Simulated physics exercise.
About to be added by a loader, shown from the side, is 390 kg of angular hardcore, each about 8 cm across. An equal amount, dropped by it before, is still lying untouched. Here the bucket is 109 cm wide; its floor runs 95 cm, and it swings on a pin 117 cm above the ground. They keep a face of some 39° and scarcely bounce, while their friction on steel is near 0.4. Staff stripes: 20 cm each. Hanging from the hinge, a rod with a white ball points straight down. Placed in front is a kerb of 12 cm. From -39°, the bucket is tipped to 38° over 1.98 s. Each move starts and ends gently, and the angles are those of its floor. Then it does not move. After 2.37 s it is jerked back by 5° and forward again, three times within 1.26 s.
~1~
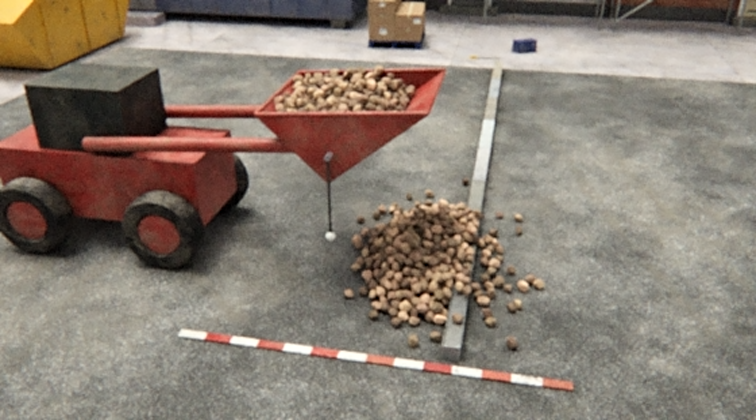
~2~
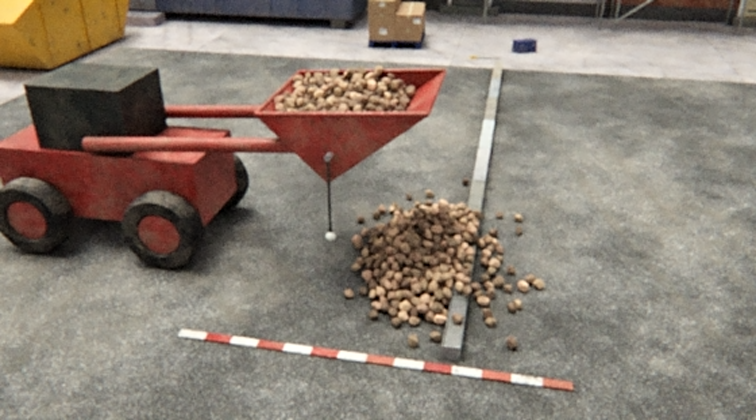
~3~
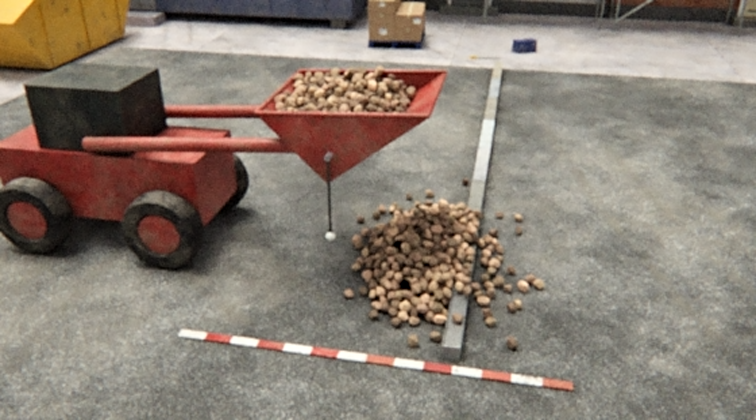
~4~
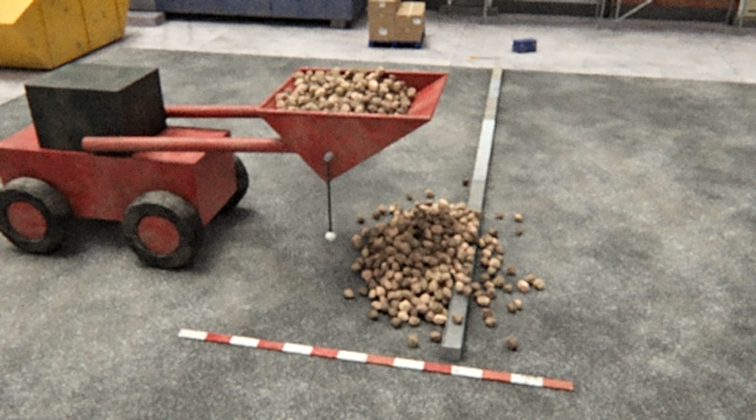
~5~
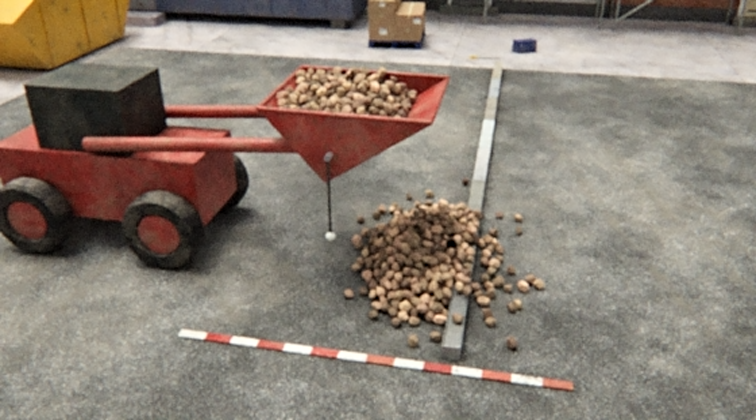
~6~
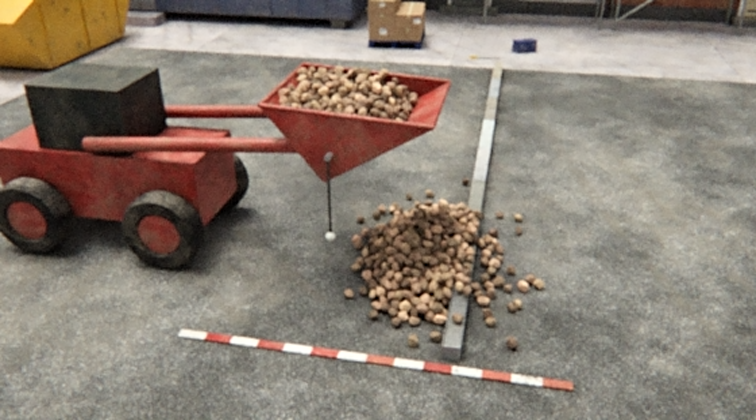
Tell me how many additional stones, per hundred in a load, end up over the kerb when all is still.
Some 44 in every hundred.
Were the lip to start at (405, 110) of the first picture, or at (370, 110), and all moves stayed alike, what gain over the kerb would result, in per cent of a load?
Roughly 15 and 0 per cent, in that order.
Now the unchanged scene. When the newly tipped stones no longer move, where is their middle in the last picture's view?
I'd put their centre close to (461, 245).
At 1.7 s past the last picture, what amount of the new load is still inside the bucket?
It holds some 45 percent.
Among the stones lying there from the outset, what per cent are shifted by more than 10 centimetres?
I'd say roughly 5 per cent of them.
Then, 1.1 s after the last picture the floor is at 26°; in per cent of one load, 100 in the bucket, 95 on this side of the kerb, 5 over the kerb; the foremost stones are at (522, 278).
Then, 1.7 s after the last picture the floor is at 38°; in per cent of one load, 43 in the bucket, 148 on this side of the kerb, 9 over the kerb; the foremost stones are at (523, 277).
Then, 3.7 s after the last picture the floor is at 38°; in per cent of one load, 0 in the bucket, 151 on this side of the kerb, 49 over the kerb; the foremost stones are at (588, 278).
Then, 6.3 s after the last picture the floor is at 38°; in per cent of one load, 0 in the bucket, 151 on this side of the kerb, 49 over the kerb; the foremost stones are at (588, 278). Net gain over the kerb, 44.
